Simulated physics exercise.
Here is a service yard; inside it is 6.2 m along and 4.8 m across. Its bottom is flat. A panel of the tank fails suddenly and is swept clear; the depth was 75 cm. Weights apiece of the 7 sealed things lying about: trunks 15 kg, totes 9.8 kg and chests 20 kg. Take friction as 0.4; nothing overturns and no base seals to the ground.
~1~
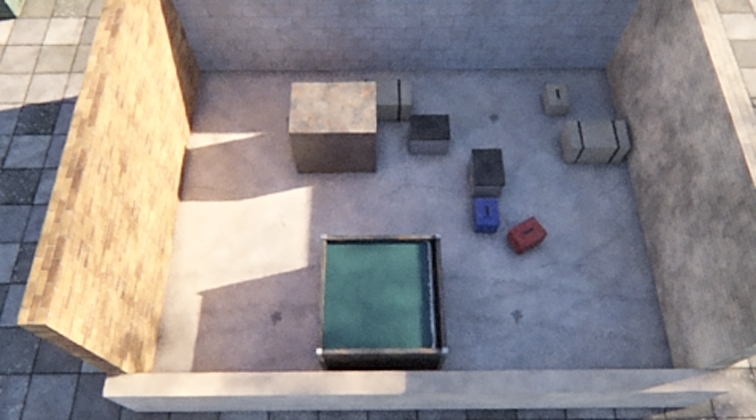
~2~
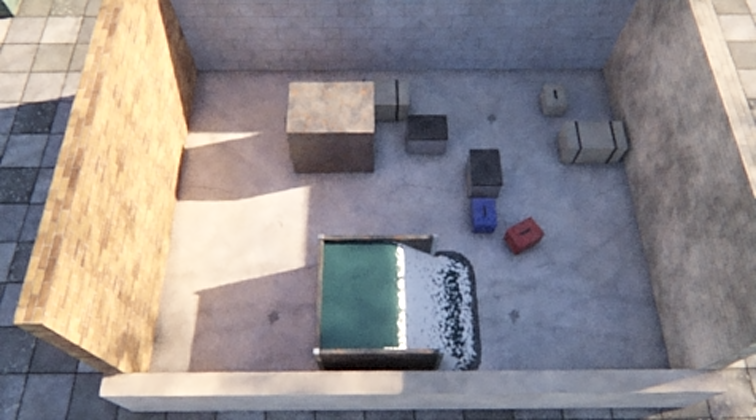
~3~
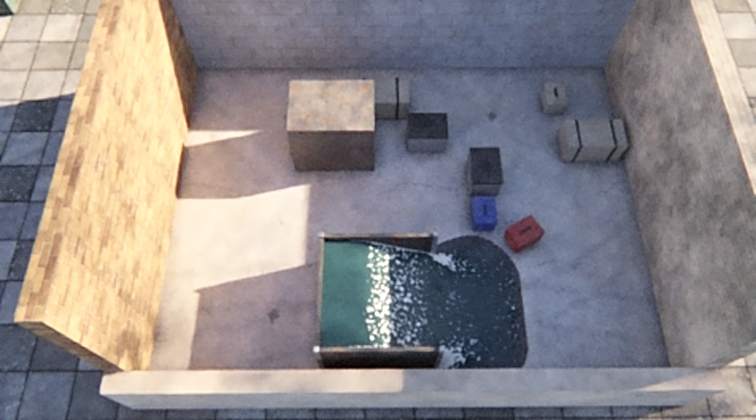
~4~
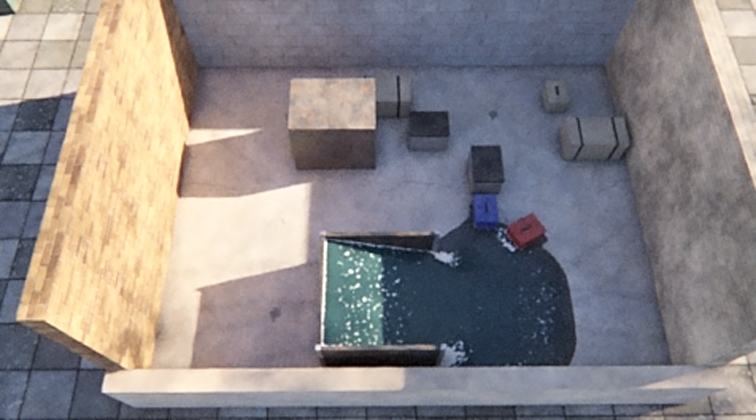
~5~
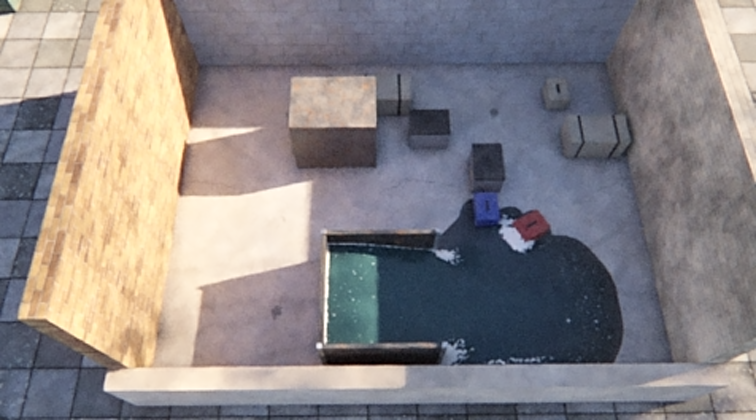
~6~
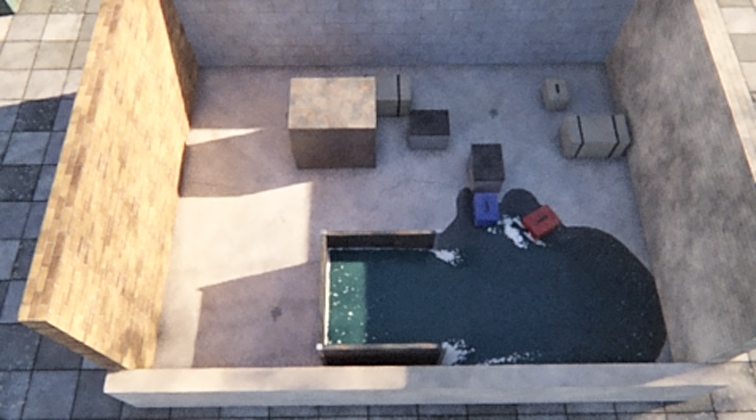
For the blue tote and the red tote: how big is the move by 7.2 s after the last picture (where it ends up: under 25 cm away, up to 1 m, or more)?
Blue tote is nudged along, red tote gets carried off.
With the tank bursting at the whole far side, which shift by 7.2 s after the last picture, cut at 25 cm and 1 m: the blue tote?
In that case the blue tote barely shifts.
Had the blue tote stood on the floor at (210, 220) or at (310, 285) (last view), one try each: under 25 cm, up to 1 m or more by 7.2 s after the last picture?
In turn: It stays put; it stays put.
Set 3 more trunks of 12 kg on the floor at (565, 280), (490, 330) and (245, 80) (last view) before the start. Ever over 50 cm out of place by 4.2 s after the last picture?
In turn: Over, over, less.
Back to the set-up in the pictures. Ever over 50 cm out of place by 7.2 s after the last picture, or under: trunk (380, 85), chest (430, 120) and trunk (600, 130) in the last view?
In turn: Over, short of it, past it.
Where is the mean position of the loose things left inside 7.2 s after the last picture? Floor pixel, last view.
Around (355, 139).
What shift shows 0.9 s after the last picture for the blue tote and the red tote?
Roughly 10 and 150 cm by then.
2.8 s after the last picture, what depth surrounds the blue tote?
About 5 cm.
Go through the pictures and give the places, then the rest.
The blue tote at (487, 211), on the bottom; the red tote at (528, 232), on the bottom; water covers 1.7 m2; 0 of 7 have shifted, in the first frame.
The blue tote at (485, 212), on the bottom; the red tote at (525, 232) rests on the ground; water covers 2.5 m2; 0 of 7 have shifted, in the second frame.
The blue tote at (485, 210) rests on the ground; the red tote at (526, 230), on the bottom; water covers 3.5 m2; 0 of 7 have shifted, in the third frame.
The blue tote at (486, 208), on the bottom; the red tote at (527, 228) rests on the ground; water covers 4.6 m2; 0 of 7 have shifted, in the fourth frame.
The blue tote at (487, 206) rests on the ground; the red tote at (532, 225) rests on the ground, 5 cm from its start; 5.8 m2 under water; 1 of 7 have shifted, in the fifth frame.
The blue tote at (487, 206), on the bottom; the red tote at (542, 220), on the bottom, 22 cm from its start; 7.0 m2 under water; 1 of 7 have shifted, in the sixth frame.
Then, 0.9 s after the last picture the blue tote is near (488, 200), 0.1 m from its start, aground; the red tote is near (617, 172), 1.5 m from its start, aground; 0 afloat.
Then, 2.8 s after the last picture the blue tote is near (473, 201), 0.2 m from its start, aground; the red tote is near (566, 58), 2.8 m from its start, afloat; 3 afloat.
Then, 4.8 s after the last picture the blue tote is near (445, 201), 0.6 m from its start, aground; the red tote is near (501, 74), 2.5 m from its start, afloat; 2 afloat.
Then, 7.2 s after the last picture the blue tote is near (445, 201), 0.6 m from its start, aground; the red tote is near (391, 81), 2.9 m from its start, aground; 1 afloat.
